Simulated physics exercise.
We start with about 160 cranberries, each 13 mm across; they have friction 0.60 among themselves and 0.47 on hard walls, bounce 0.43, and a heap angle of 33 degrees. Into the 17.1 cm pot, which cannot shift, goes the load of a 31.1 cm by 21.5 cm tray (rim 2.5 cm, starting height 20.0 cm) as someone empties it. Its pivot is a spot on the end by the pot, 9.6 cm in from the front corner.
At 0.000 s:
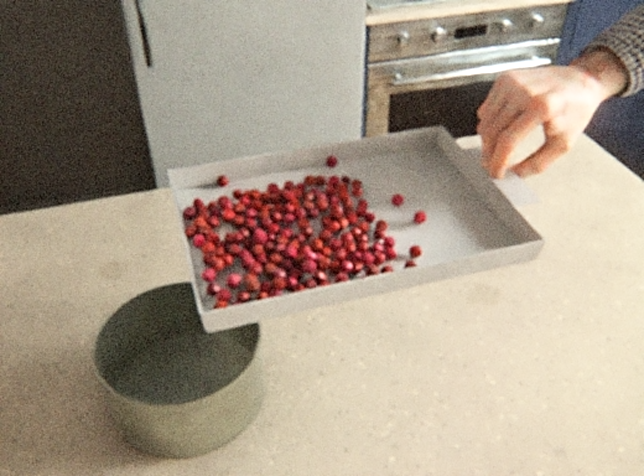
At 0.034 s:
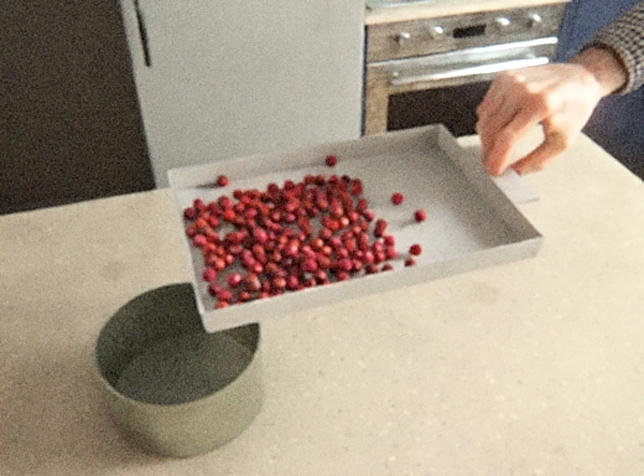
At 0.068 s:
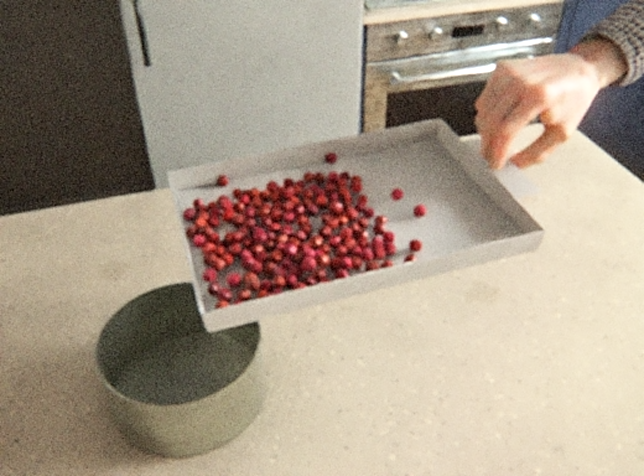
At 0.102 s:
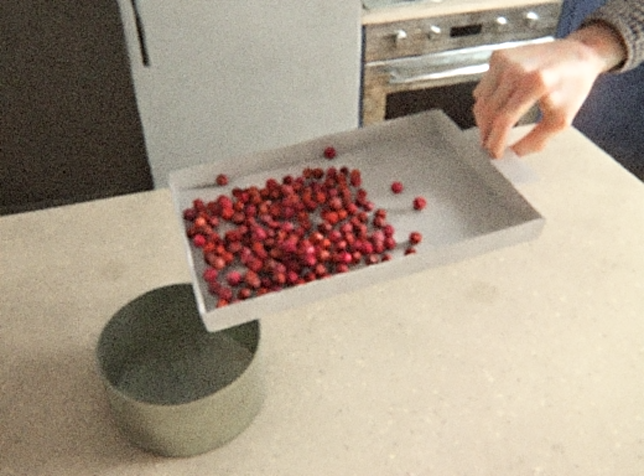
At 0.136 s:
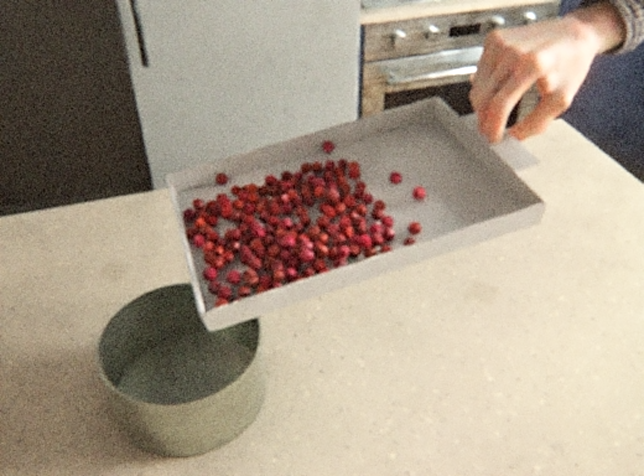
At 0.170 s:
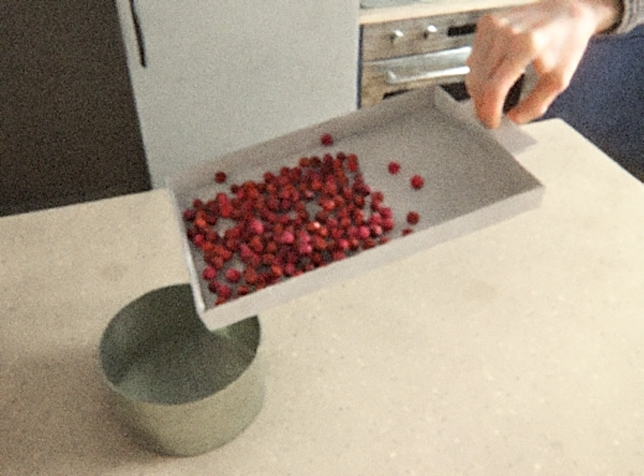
In this clip, a shallow light-grey tray of small red berries sits above the rim of a round green pot on a speckled counter, and a hand at the right gradually raises that end while the berries barely shift.
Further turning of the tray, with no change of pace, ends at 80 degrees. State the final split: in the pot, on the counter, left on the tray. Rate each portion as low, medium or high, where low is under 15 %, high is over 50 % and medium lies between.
Pot low, counter low, tray high.
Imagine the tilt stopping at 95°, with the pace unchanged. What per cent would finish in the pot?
That comes out at some 50 per cent.
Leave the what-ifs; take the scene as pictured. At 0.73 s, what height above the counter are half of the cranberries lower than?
Roughly 26 centimetres, give or take.
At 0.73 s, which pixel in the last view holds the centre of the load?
Near (203, 200).
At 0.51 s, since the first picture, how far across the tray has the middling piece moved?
3 cm.
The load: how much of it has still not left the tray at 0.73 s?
Value: About 100%.
After 0.51 s, tilt 45 degrees; the tray holds 100 %, the pot 0 %.
After 0.73 s, tilt 67 degrees; the tray holds 100 %, the pot 0 %.
Then, at 1.07 s, tilt 80 degrees; the tray holds 100 %, the pot 0 %.
By 2.0 s all is still; pot 0 %, counter 5 %, tray 95 %.
